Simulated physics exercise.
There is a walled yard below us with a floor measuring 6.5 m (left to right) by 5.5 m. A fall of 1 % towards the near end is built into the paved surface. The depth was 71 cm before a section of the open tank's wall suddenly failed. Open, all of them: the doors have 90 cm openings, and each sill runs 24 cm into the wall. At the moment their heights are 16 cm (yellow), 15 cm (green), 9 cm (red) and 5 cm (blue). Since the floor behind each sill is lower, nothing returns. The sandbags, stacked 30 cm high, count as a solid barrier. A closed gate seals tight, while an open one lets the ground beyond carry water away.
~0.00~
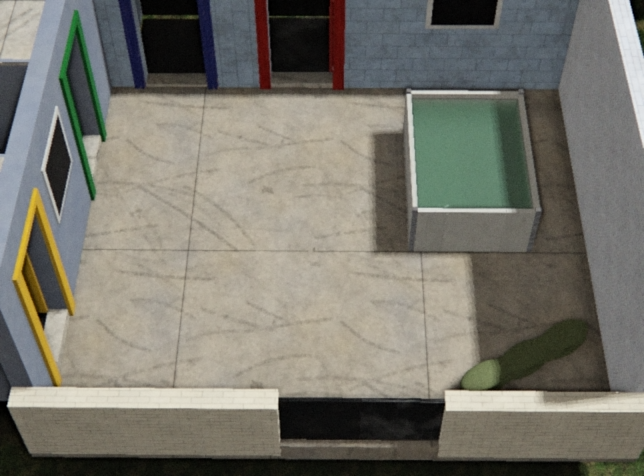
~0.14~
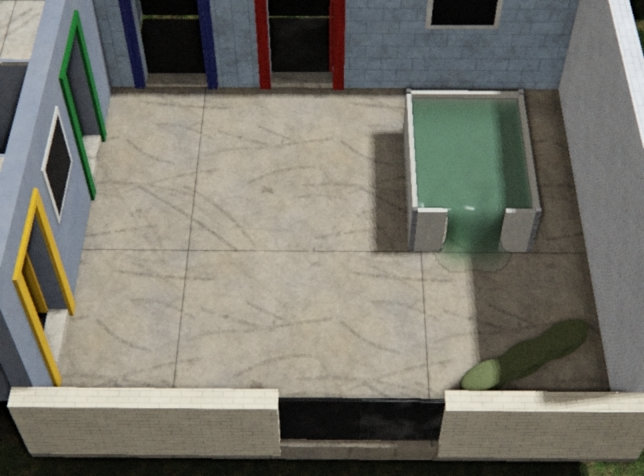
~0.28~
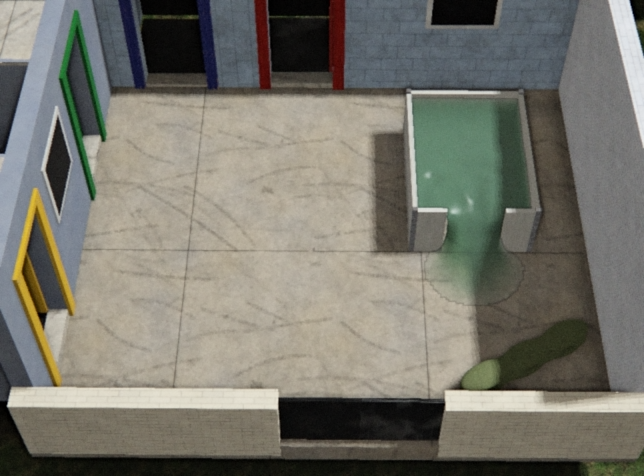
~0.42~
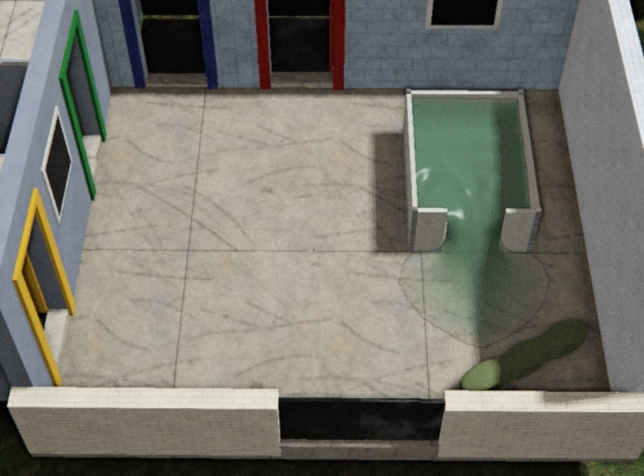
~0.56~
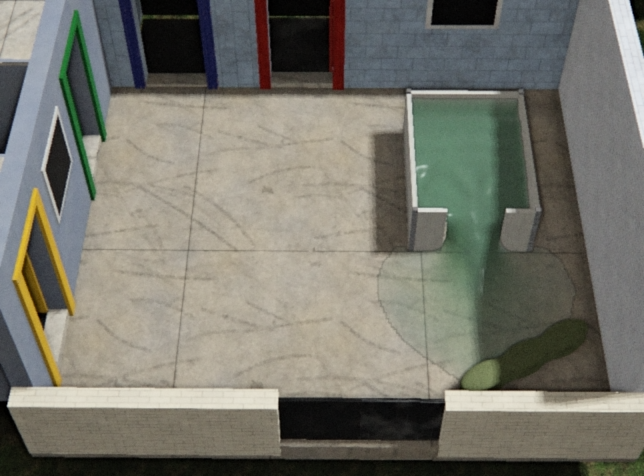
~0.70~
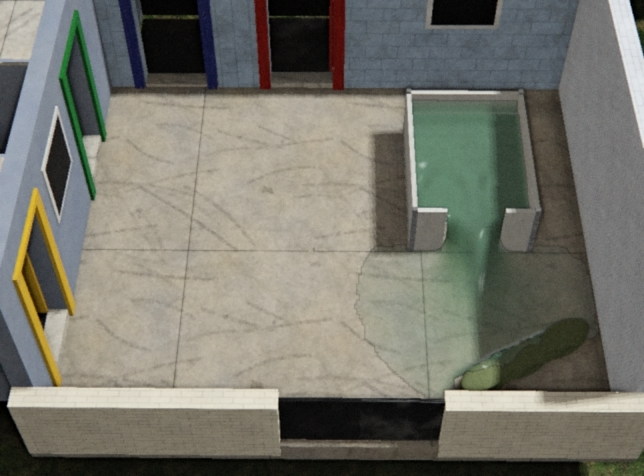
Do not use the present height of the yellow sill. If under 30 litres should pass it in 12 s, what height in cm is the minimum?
The minimum is around 14 cm.
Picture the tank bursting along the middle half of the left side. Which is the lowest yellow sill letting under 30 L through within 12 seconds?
I'd say close to 10.5 cm.
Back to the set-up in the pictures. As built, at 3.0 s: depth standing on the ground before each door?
Yellow door 16 cm, green door 0 cm, red door 0 cm, blue door 0 cm.
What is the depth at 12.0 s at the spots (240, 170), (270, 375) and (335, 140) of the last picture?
In that order: 6, 4 and 5 cm.
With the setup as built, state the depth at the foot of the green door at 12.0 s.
Roughly 6.0 cm deep.
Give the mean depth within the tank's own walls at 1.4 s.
Close to 49 cm deep on average.
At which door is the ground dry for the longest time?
The red one.
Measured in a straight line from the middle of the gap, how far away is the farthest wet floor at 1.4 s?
Reach: Approx. 3.4 m.
After 1.4 s water covers 20 % of the floor, deepest (37 cm) near (500, 361); it has not reached the yellow door.
After 3.0 s water covers 40 % of the floor, deepest (28 cm) near (52, 425); 16 cm at the yellow door, 0 litres in over its 16 cm sill.
After 12.0 s water covers 95 % of the floor, deepest (10 cm) near (455, 373); 8 cm at the yellow door, 15 litres in over its 16 cm sill.
At the yellow door as built, the water arrived by 2.7 s and peaked near 22 cm at 3.4 s.
With a sill of 13 cm, 44 litres would have come in within the 12 s; with 18 cm, 7 litres. So under 30 litres takes about 14 cm.
